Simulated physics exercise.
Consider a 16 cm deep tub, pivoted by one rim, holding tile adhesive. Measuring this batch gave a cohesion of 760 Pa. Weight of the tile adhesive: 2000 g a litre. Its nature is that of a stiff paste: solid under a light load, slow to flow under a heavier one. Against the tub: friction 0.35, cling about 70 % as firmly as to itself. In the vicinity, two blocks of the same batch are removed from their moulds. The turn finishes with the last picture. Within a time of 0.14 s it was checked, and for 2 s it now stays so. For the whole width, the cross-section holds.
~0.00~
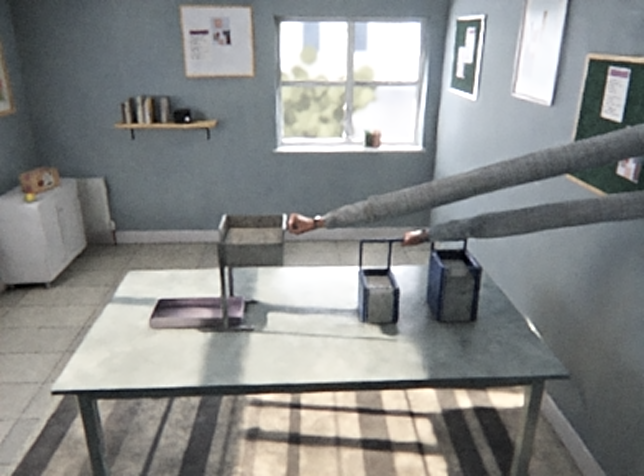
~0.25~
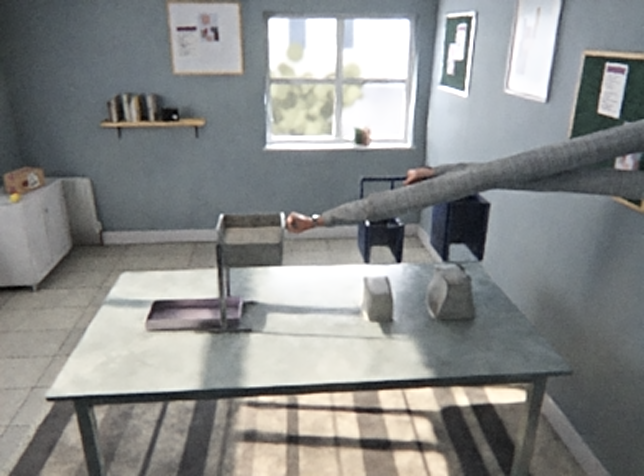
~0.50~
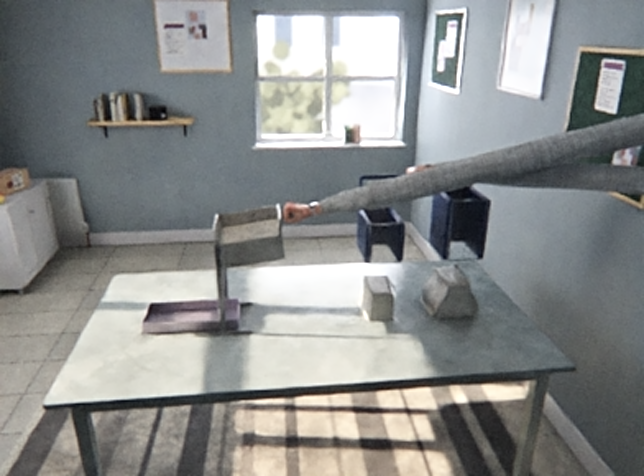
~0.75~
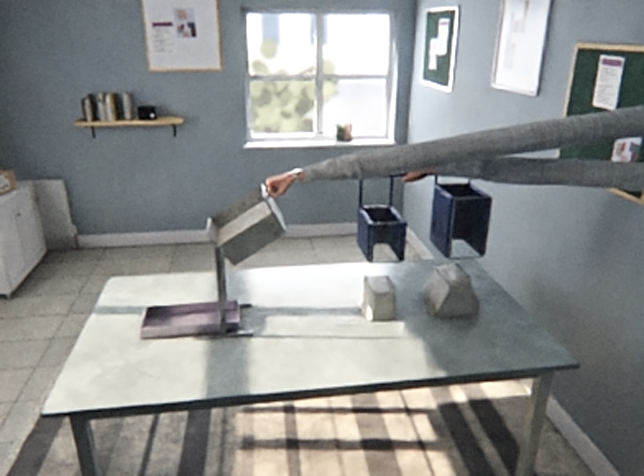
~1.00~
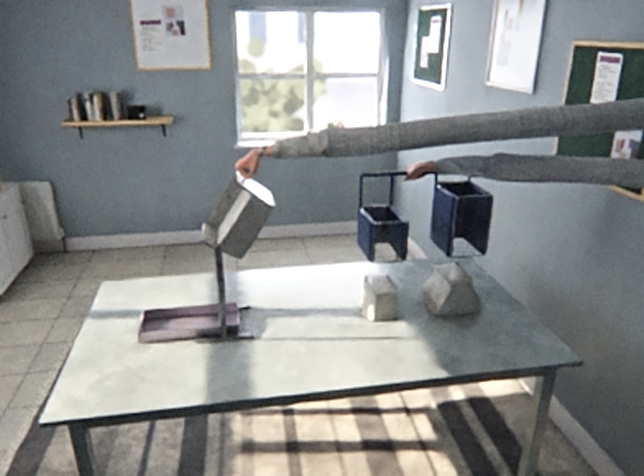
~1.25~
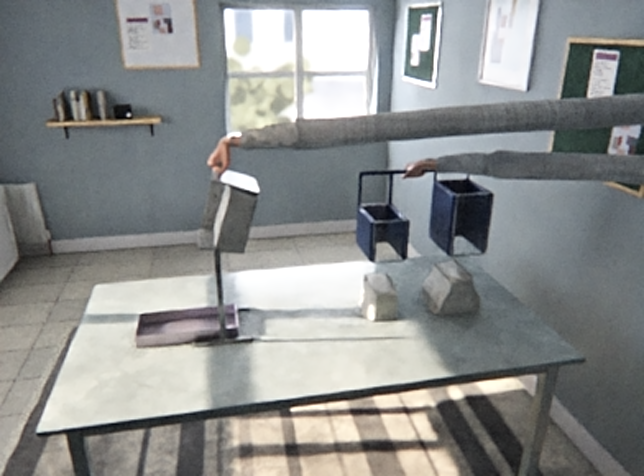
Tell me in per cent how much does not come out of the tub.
Something like 100 per cent stays in.
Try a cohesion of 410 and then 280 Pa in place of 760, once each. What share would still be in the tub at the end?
You'd see 90 percent the first time and 70 percent the second.
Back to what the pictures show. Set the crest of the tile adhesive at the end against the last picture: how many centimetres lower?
About 1 cm.
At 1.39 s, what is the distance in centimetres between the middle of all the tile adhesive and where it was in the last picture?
It has moved around 1 centimetres.
After 1.39 s, the tub is at 74 degrees and holds 100 %.
After 1.56 s, the tub is at 74 degrees and holds 100 %.
After 1.73 s, the tub is at 74 degrees and holds 100 %.
After 1.90 s, the tub is at 74 degrees and holds 100 %.
After 3.25 s, the tub is at 74 degrees and holds 100 %.
